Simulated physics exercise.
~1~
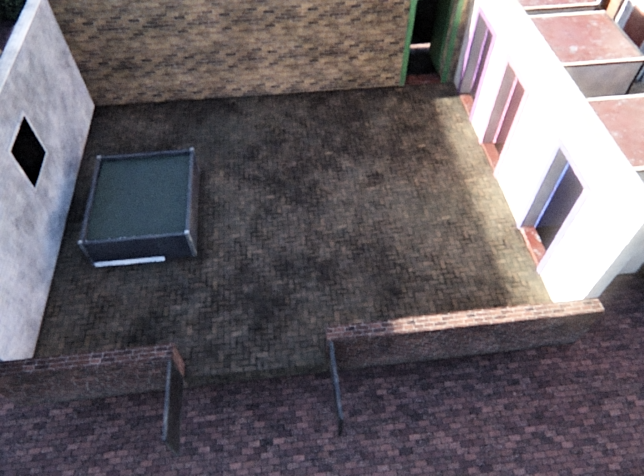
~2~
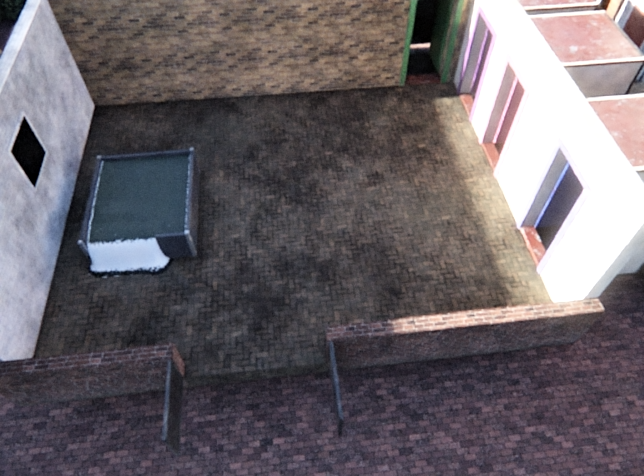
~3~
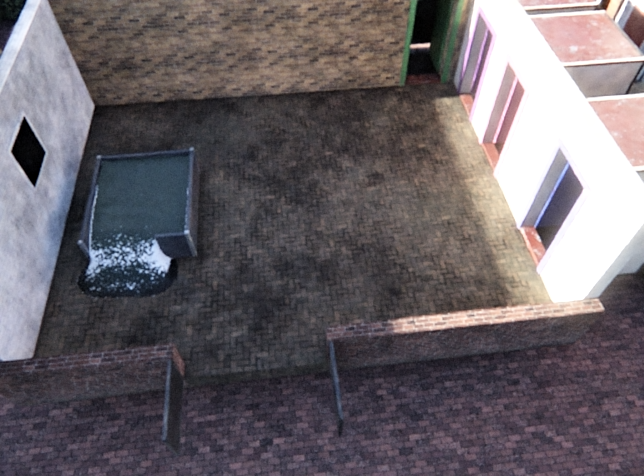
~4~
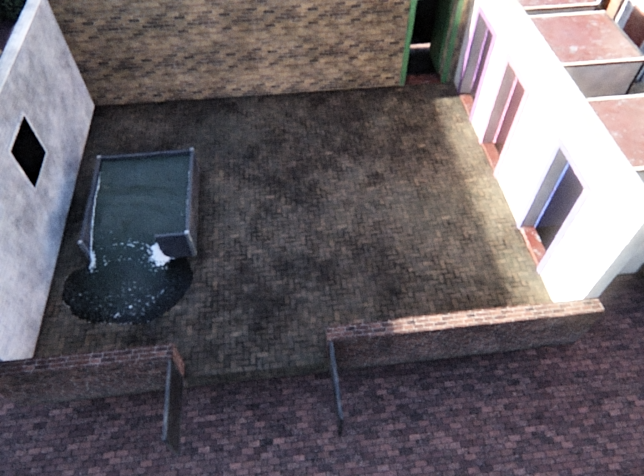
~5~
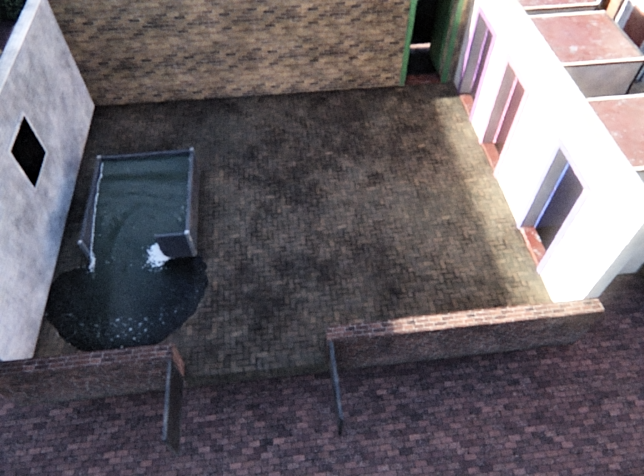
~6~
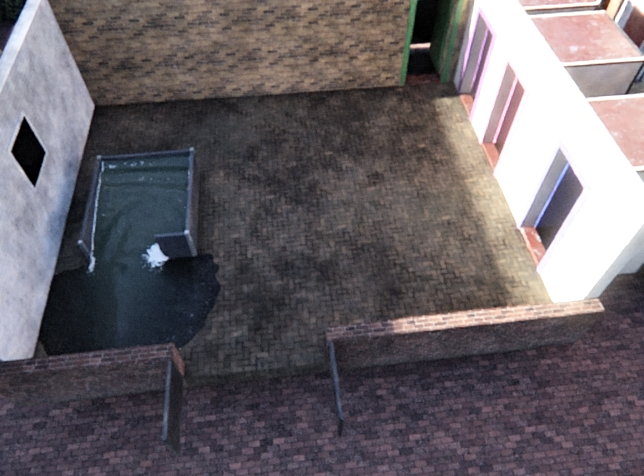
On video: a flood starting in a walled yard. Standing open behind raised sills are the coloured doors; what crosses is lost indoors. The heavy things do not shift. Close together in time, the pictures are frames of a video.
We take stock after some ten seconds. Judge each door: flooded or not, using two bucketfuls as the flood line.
The purple door is not flooded. The blue door is not flooded. The pink door is not flooded. The green door is not flooded.
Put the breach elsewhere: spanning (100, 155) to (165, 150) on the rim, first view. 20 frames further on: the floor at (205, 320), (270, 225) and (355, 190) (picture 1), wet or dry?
Unwetted, unwetted, unwetted.
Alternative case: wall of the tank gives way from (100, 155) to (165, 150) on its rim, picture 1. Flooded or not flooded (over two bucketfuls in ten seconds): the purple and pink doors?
First purple crosses the line, then pink crosses the line.
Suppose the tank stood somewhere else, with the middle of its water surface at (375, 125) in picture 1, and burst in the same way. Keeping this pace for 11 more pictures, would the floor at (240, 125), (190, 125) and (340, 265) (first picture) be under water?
Parched, parched, soaked.
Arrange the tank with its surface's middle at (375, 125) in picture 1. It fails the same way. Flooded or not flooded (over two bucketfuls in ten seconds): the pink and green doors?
Pink door misses it, green door misses it.
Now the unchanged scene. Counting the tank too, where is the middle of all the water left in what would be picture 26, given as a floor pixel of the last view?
That comes out near (149, 275).
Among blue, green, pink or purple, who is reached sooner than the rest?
It's the one in blue.
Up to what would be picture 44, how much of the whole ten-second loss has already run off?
Approximately 70 in a hundred, I think.
A moment on, water covers 10 % of the floor; the purple door not reached, the blue door not reached, the pink door not reached, the green door not reached.
Next, water covers 10 % of the floor; the purple door not reached, the blue door not reached, the pink door not reached, the green door not reached.
Then, water covers 25 % of the floor; the purple door not reached, the blue door not reached, the pink door not reached, the green door not reached.
Later, water covers 50 % of the floor; the purple door not reached, the blue door wet at the sill, nothing in, the pink door not reached, the green door not reached.
In the end, water covers 70 % of the floor; the purple door wet at the sill, nothing in, the blue door under two buckets in, the pink door under two buckets in, the green door wet at the sill, nothing in.
